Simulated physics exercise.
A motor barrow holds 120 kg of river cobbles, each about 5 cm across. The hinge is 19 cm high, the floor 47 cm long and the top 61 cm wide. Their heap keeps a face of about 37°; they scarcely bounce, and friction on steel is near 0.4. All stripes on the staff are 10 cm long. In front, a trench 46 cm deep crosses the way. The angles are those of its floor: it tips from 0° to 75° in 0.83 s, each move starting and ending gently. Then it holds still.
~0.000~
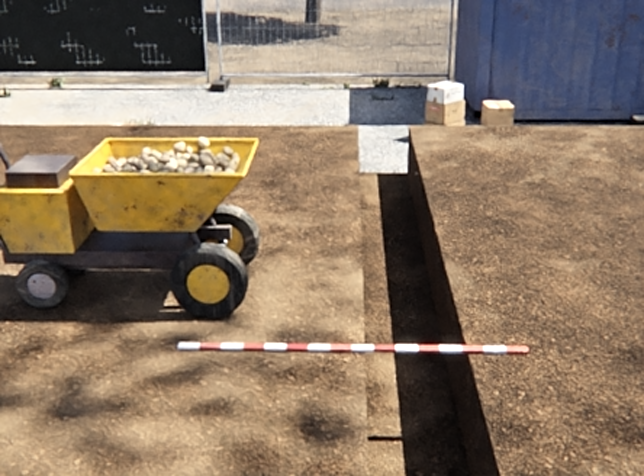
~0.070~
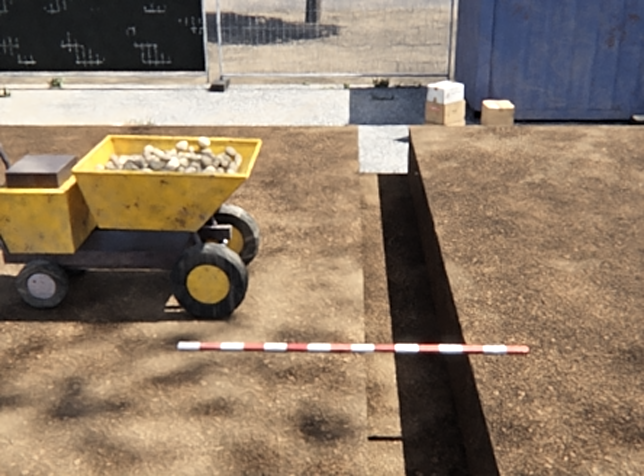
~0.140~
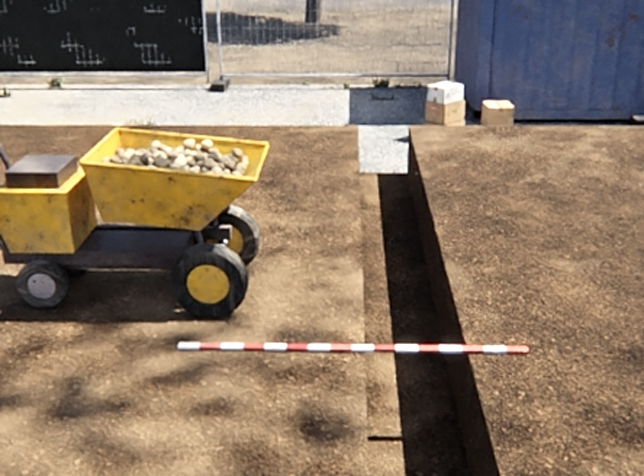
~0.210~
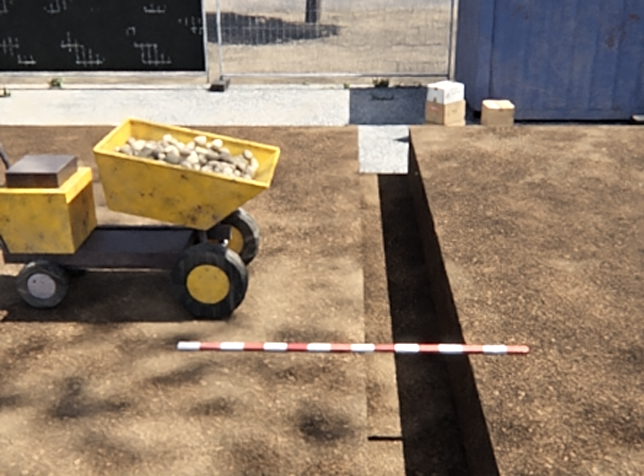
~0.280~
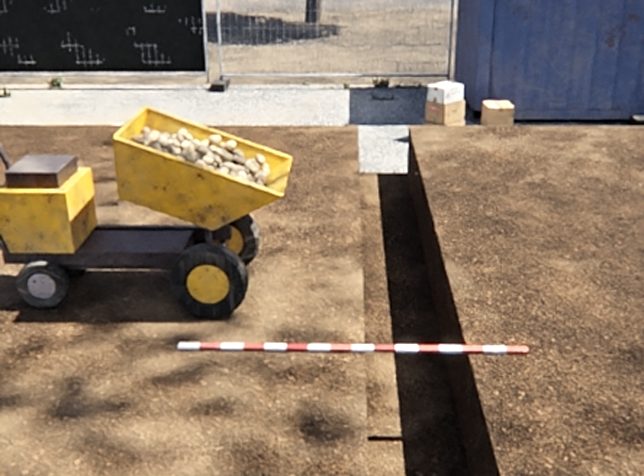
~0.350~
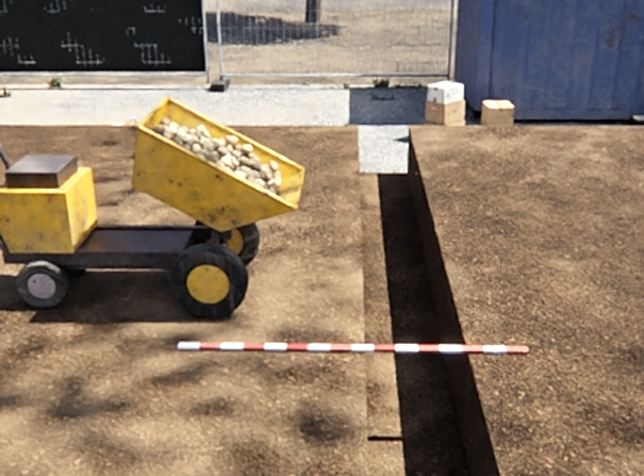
The video shows a small yellow motor barrow loaded with rounded stones standing on bare soil left of a narrow trench, its skip gradually tilting forward to the right while the wheels and the red-and-white staff stay still.
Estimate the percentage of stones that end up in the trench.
Roughly 84 per cent.
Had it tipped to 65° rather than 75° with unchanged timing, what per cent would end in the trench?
It would be near 85 per cent.
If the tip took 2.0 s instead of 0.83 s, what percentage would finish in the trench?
I'd put it at some 75 in a hundred.
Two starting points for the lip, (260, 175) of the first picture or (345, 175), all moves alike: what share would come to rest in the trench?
100 %, then 45 %.
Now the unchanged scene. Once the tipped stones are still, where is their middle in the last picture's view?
In the last view, about (409, 358).
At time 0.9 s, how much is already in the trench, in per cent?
By that point it's something like 30 in a hundred.
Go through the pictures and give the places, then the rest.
In the first picture, lip at (243, 176), floor tilted 0°, highest stones at (187, 155).
In the second picture, the skip is at 2°, its lip at (247, 177); the top of the load is at (176, 155); the stones move at 0.3 m/s on average.
In the third picture, lip at (255, 180), floor tilted 6°, highest stones at (174, 152); the stones move at 0.6 m/s on average.
In the fourth picture, lip at (268, 186), floor tilted 12°, highest stones at (151, 148); the stones move at 0.9 m/s on average.
In the fifth picture, the skip is at 20°, its lip at (282, 196); the top of the load is at (159, 139); the stones move at 1.1 m/s on average.
In the sixth picture, the skip is at 29°, its lip at (296, 209); the top of the load is at (174, 130); the stones move at 1.2 m/s on average.
After 0.6 s the floor is at 63°; 100 % in the skip; the foremost stones are at (324, 243).
After 0.9 s the floor is at 75°; 54 % in the skip, 14 % short of the trench, 32 % in the trench; the foremost stones are at (420, 332).
After 1.3 s the floor is at 75°; 10 % in the skip, 16 % short of the trench, 74 % in the trench; the foremost stones are at (445, 357).
After 3.2 s the floor is at 75°; 0 % in the skip, 16 % short of the trench, 84 % in the trench; the foremost stones are at (444, 358).
